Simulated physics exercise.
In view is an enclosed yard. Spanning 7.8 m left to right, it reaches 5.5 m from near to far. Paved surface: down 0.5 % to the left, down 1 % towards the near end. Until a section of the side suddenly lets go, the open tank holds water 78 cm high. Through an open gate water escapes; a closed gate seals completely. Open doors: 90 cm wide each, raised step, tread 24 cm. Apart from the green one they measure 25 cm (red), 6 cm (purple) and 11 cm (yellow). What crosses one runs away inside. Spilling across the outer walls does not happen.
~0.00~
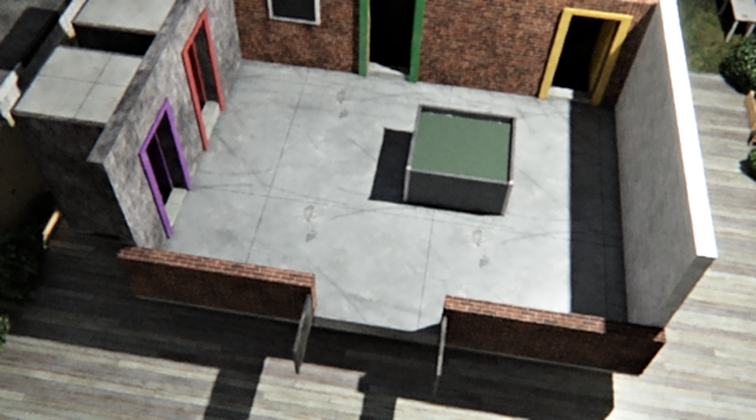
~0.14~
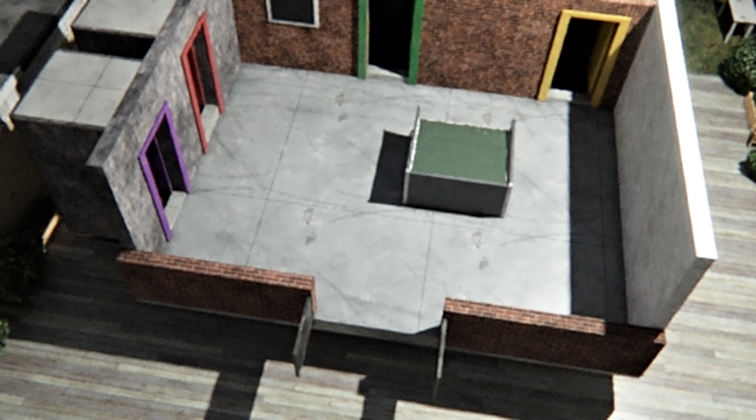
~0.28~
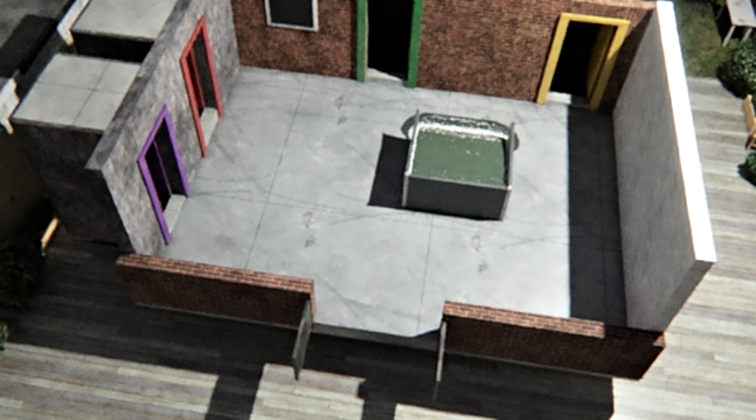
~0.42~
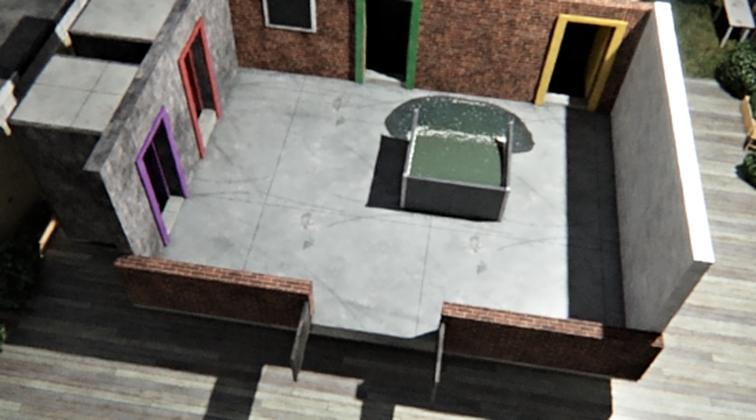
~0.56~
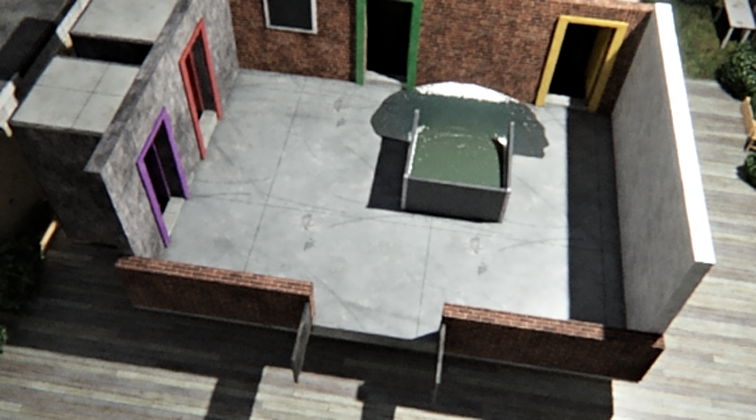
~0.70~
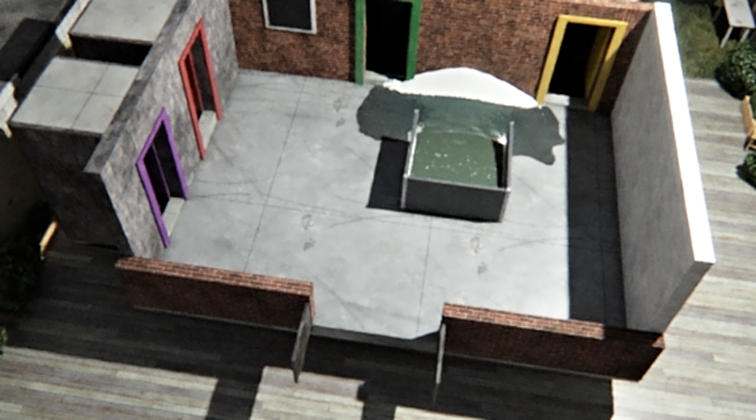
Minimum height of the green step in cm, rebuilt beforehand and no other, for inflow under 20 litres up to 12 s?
16 cm.
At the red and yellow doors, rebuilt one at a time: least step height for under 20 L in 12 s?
You'd want about 10.5 centimetres at red and about 11.5 centimetres at yellow.
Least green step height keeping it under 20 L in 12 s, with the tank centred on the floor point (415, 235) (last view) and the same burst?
About 23 centimetres.
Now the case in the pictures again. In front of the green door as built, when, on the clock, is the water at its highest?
Near 1.4 s.
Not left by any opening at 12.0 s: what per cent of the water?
Something like 84 per cent of it remains.
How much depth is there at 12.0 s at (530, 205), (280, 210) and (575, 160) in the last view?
Depth: About 2, 3, 2 cm.
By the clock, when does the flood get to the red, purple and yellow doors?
Red = 2.4 s, purple = 3.4 s, yellow = 0.8 s.
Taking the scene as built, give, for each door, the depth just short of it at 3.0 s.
Lab note, cm: Red 18; purple 0; green 11; yellow 14.
After 1.4 s water covers 15 % of the floor, deepest (47 cm) near (459, 98); 22 cm at the green door, 5 litres in over its 15 cm step.
After 3.0 s water covers 45 % of the floor, deepest (24 cm) near (242, 84); 11 cm at the green door, 21 litres in over its 15 cm step.
After 12.0 s water covers 95 % of the floor, deepest (10 cm) near (150, 287); 2 cm at the green door, 21 litres in over its 15 cm step.
At the green door as built, the water arrived by 0.7 s and peaked near 22 cm at 1.4 s.
Run again over the same 12 s with other heights there, 26 litres in over 14.5 cm, 9 litres over 19.5 cm. The limit of 20 litres is kept from about 16 cm up.
